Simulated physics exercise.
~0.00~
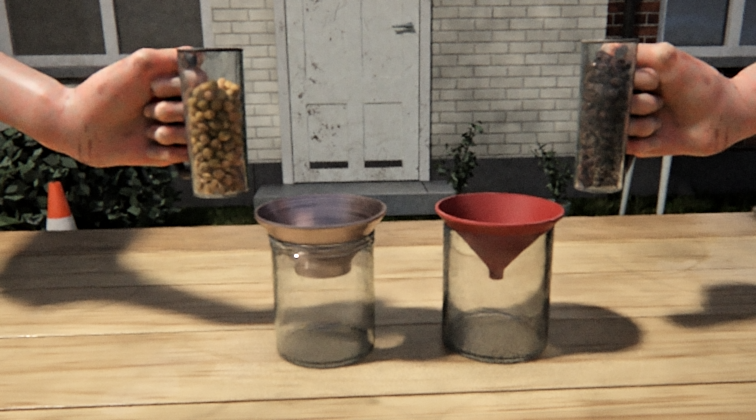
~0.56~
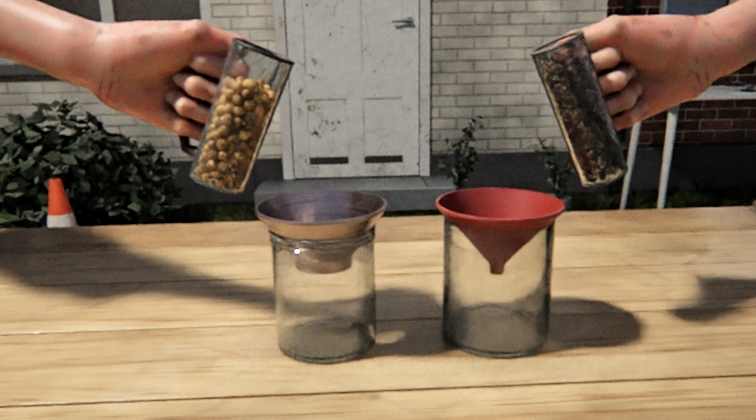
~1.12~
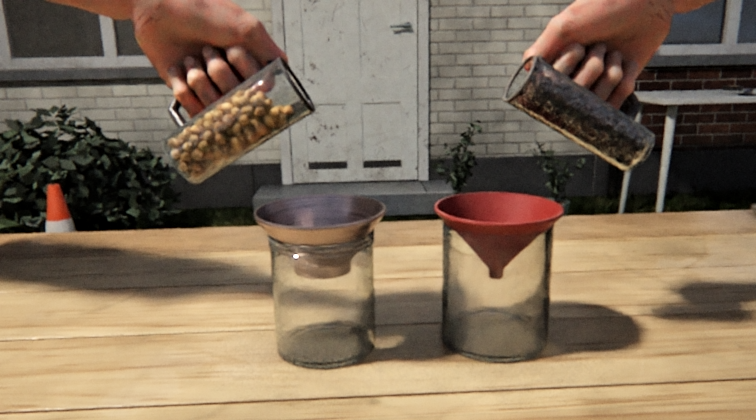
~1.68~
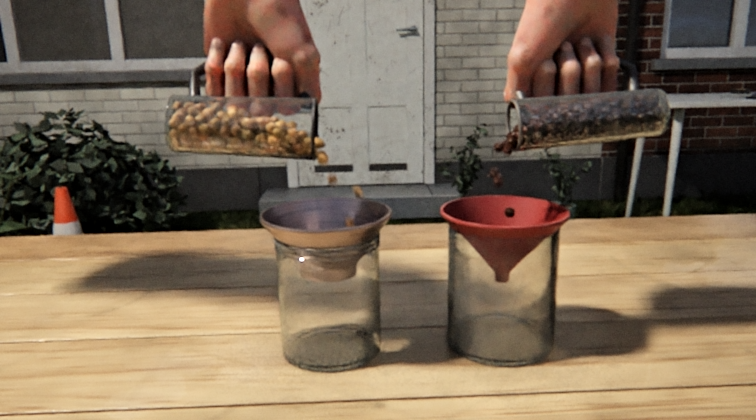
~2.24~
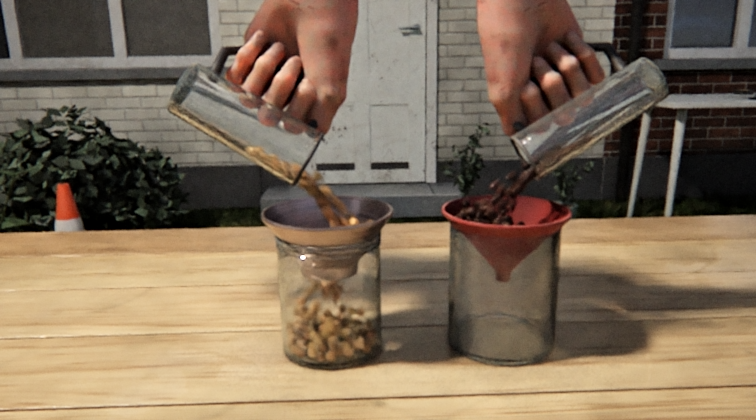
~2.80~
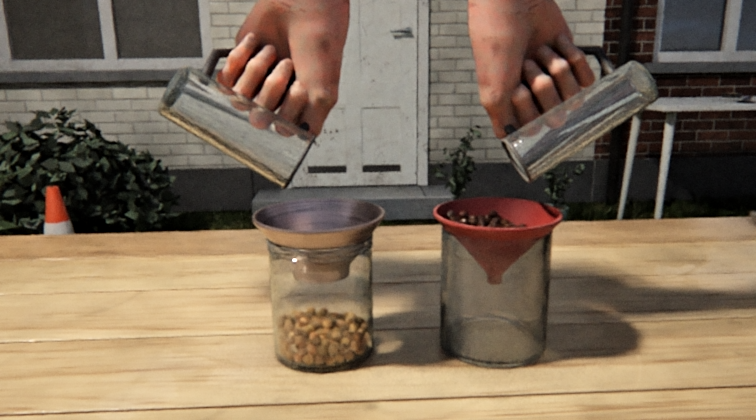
The clip shows two hands tipping glass cups of small dry pieces, tan on the left and dark on the right, into funnels on glass jars. The tan pieces pass through and settle in the left jar, while the dark ones stay piled in the red funnel above an empty jar.
